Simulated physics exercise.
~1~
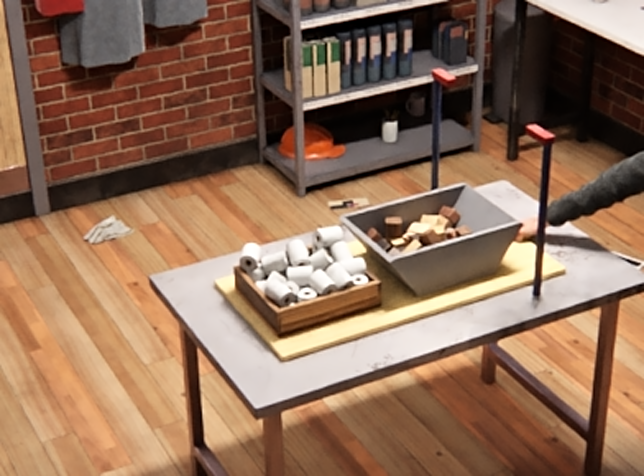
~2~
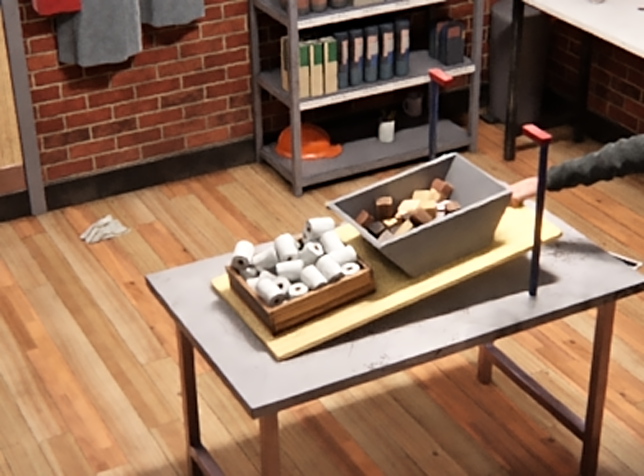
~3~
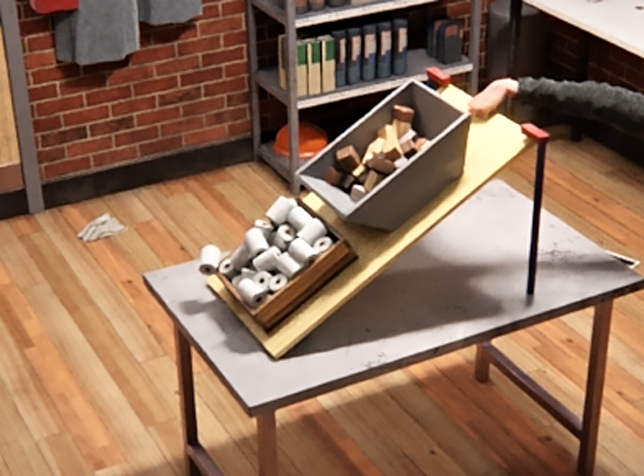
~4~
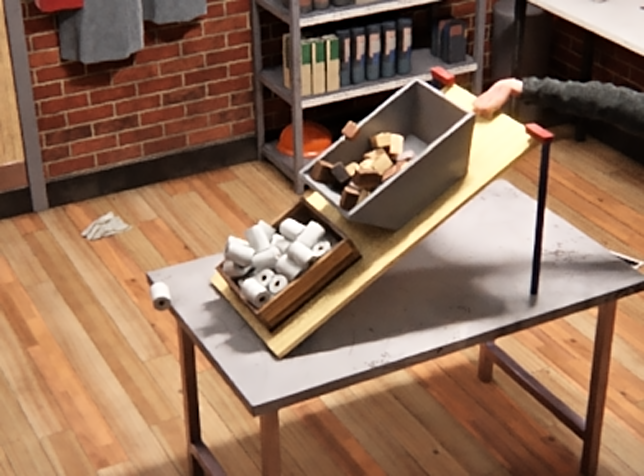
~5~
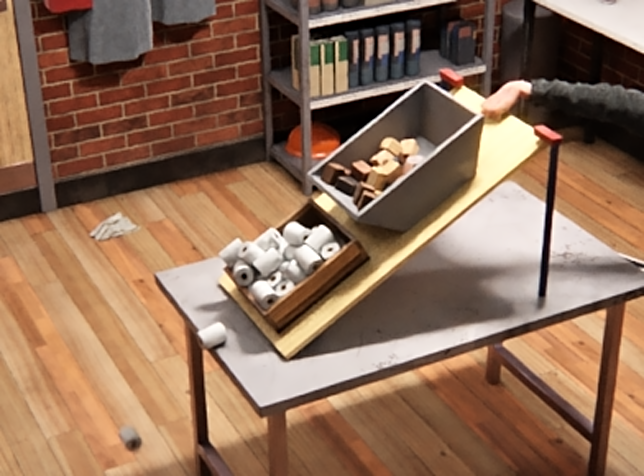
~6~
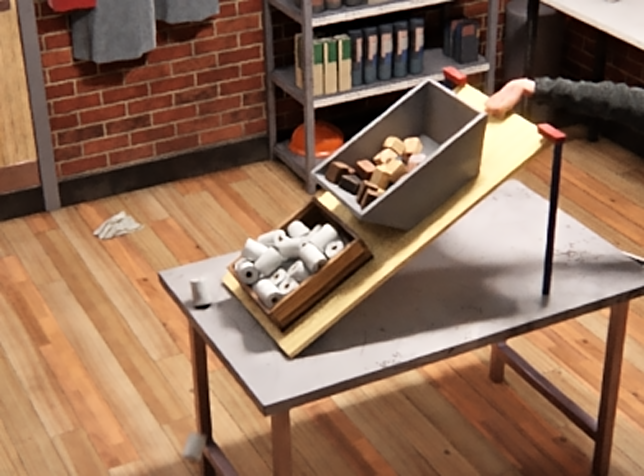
At the start, a wooden container of white paper rolls and a grey container of wooden blocks sit on a yellow board lying on a table, with a hand at the right end. The hand lifts that end, and the board tips down to the left, carrying both containers with it. It comes to rest at a steep slant against the red-topped stops. A roll slips over the low side of the wooden container, crosses the table corner and drops to the floor. Another ends up standing on the table, while the blocks stay in the grey container.
